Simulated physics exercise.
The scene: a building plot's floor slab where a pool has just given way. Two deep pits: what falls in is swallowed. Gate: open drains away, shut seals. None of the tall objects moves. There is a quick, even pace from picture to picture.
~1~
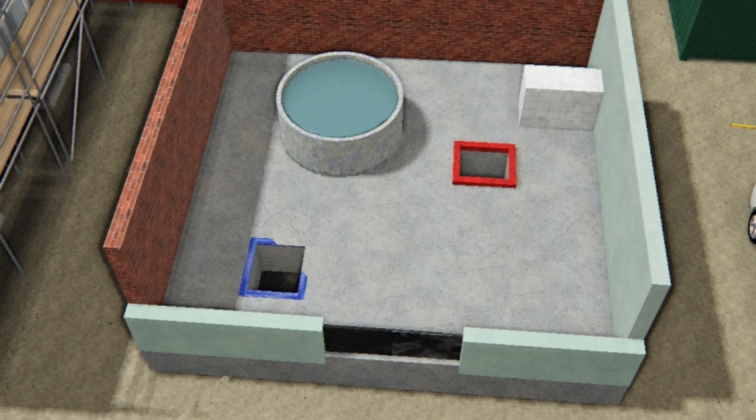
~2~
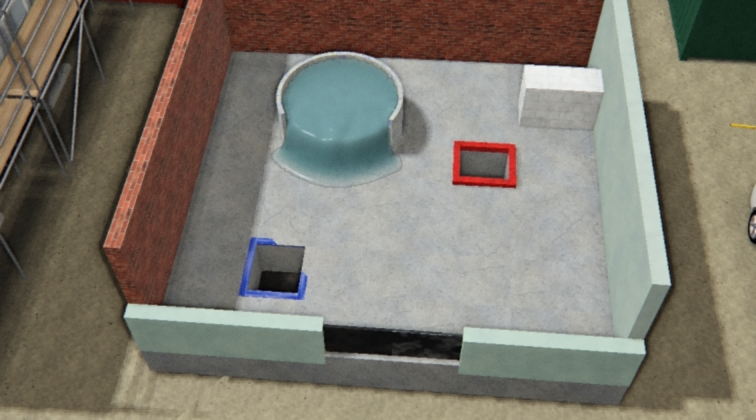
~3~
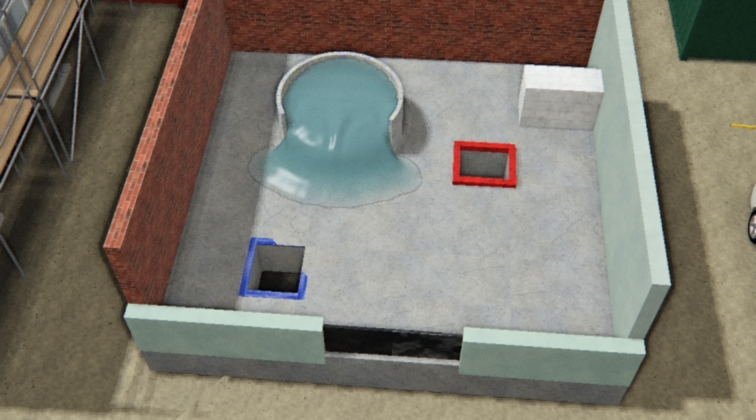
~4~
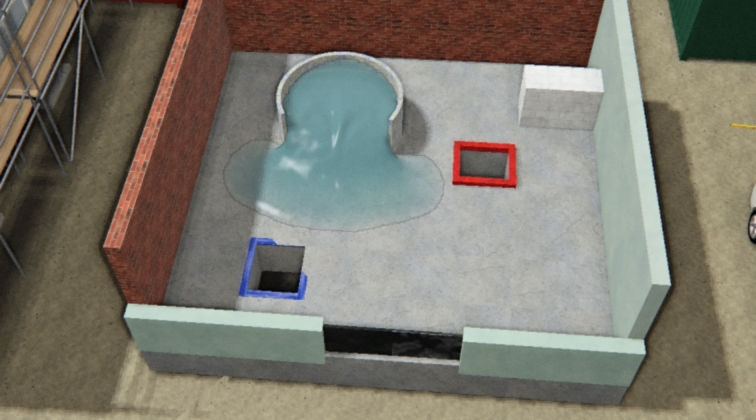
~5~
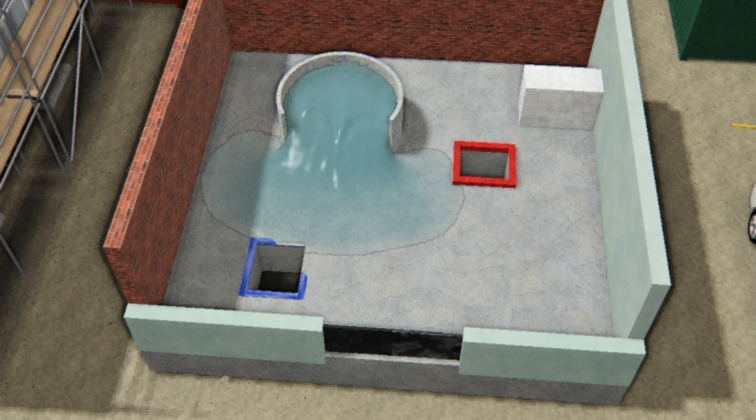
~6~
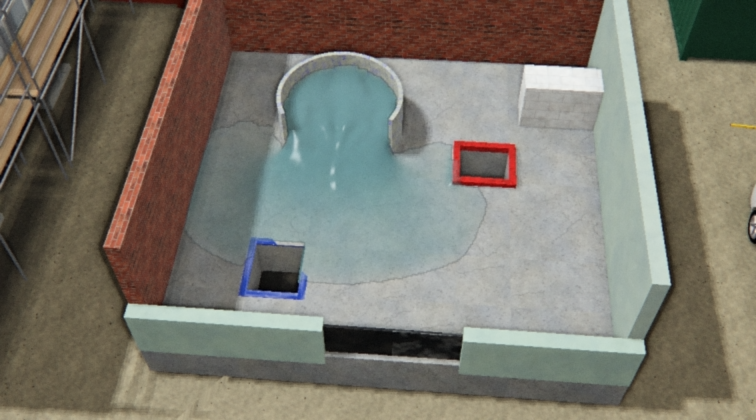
Round pool on a walled concrete slab opening at its front, blue-green water pouring out and spreading around the blue-edged pit.
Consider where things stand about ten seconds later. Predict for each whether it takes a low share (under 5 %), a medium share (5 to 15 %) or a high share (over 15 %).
Prediction: The gate takes a low share; the red pit takes a low share; the blue pit takes a high share.
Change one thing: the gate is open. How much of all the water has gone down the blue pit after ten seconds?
Approx. share, blue: 40 %.
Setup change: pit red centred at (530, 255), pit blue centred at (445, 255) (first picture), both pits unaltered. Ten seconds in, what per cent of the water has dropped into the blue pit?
Blue: 25 %.
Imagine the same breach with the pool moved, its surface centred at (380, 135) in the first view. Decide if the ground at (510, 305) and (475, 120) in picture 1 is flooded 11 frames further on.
Result, in sequence: Waterlogged; unreached.
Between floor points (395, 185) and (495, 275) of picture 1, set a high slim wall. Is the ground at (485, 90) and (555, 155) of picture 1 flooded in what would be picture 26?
Going in order, I'd say kept out of it and kept out of it.
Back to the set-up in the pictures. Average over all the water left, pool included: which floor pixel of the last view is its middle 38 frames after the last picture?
It's close to (410, 243).
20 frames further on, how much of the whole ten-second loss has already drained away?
That comes to 50 per cent, as I work it out.
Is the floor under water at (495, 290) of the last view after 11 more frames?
By then it's swamped.
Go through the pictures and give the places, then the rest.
In the first frame, still water in the pool at (340, 98).
In the second frame, water pours out at (335, 160) and has run to (276, 154).
In the third frame, the front is at (255, 161), out from the gap at (335, 163).
In the fourth frame, the front is at (229, 174), out from the gap at (335, 166).
In the fifth frame, water pours out at (335, 167) and has run to (207, 183).
In the sixth frame, water pours out at (335, 167) and has run to (186, 223).
A moment on, water covers 50 % of the floor; the gate 0 %, the red pit 0 %, the blue pit 6 %.
Next, water covers 60 % of the floor; the gate 0 %, the red pit 0 %, the blue pit 13 %.
Then, water covers 55 % of the floor; the gate 0 %, the red pit 0 %, the blue pit 25 %.
Later, water covers 75 % of the floor; the gate 0 %, the red pit 0 %, the blue pit 39 %.
In the end, water covers 85 % of the floor; the gate 0 %, the red pit 0 %, the blue pit 48 %.
